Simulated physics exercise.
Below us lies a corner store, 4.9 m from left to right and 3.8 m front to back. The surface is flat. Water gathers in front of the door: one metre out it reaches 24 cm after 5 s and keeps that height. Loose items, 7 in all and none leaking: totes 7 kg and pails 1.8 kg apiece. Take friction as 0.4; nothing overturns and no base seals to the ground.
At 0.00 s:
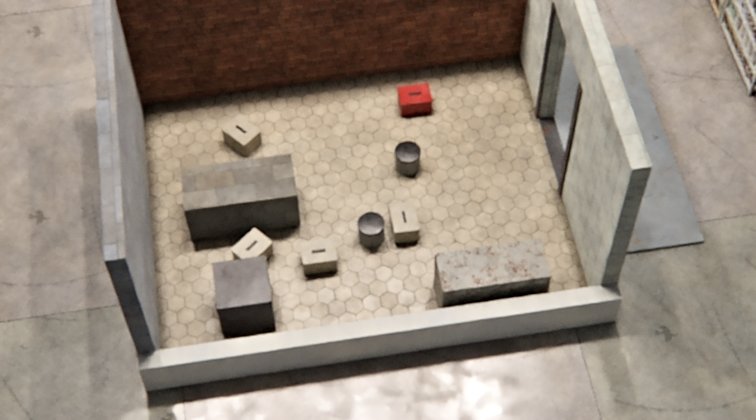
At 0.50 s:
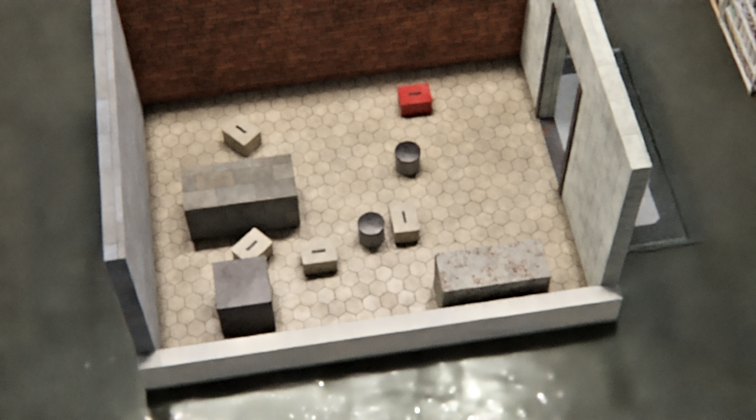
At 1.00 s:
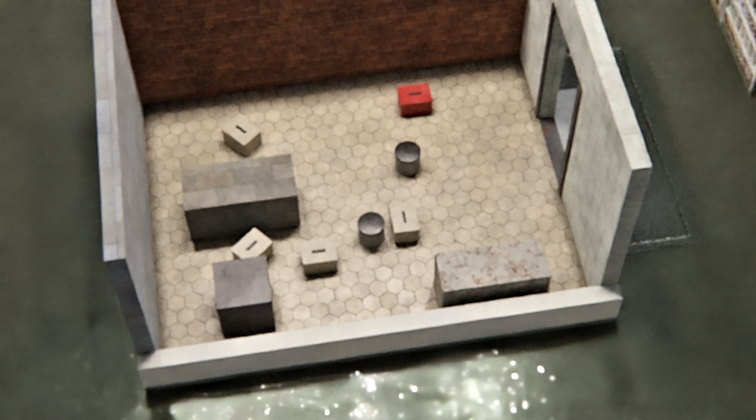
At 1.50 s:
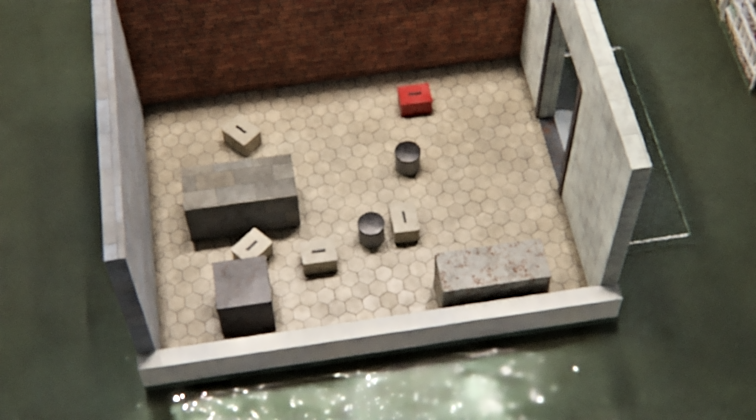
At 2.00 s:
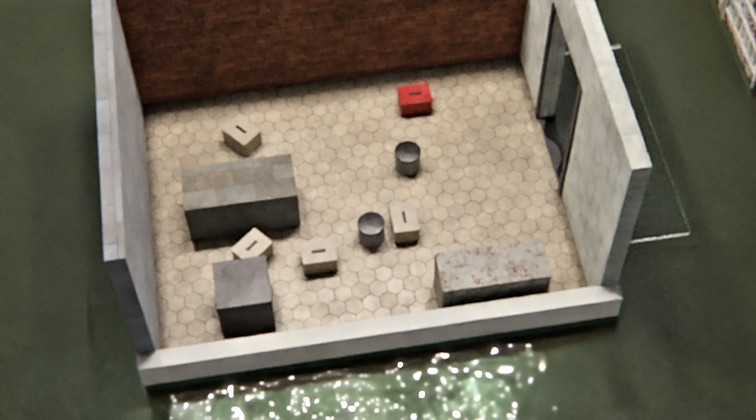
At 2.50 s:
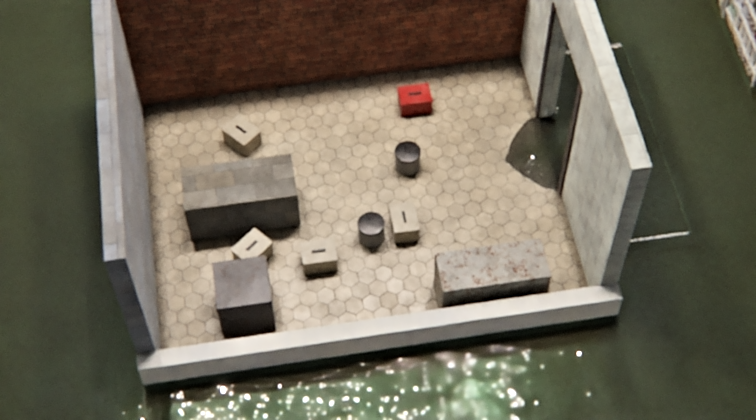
Roofless store room standing still as murky green water spreads around its walls, then seeps through the doorway onto the tiled floor.
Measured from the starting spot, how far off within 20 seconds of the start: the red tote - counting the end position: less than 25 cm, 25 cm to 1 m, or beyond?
Red tote gets carried off.
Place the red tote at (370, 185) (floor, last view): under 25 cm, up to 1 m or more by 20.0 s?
It travels far.
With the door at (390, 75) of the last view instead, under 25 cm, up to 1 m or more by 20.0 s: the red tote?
In that case the red tote gets carried off.
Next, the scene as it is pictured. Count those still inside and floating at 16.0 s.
I count 7.
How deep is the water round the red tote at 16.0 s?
About 15 cm.
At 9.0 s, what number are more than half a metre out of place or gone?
6 of them.
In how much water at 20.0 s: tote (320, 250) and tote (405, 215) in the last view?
Roughly 14 and 20 cm.
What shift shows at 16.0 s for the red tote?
About 300 cm.
After 4.0 s the red tote is near (415, 94), 0.0 m from its start, aground; 0 afloat.
After 9.0 s the red tote is near (213, 101), 2.5 m from its start, afloat; 6 afloat.
After 16.0 s the red tote is near (155, 104), 3.2 m from its start, afloat; 7 afloat.
After 20.0 s the red tote is near (180, 140), 3.0 m from its start, afloat; 7 afloat.
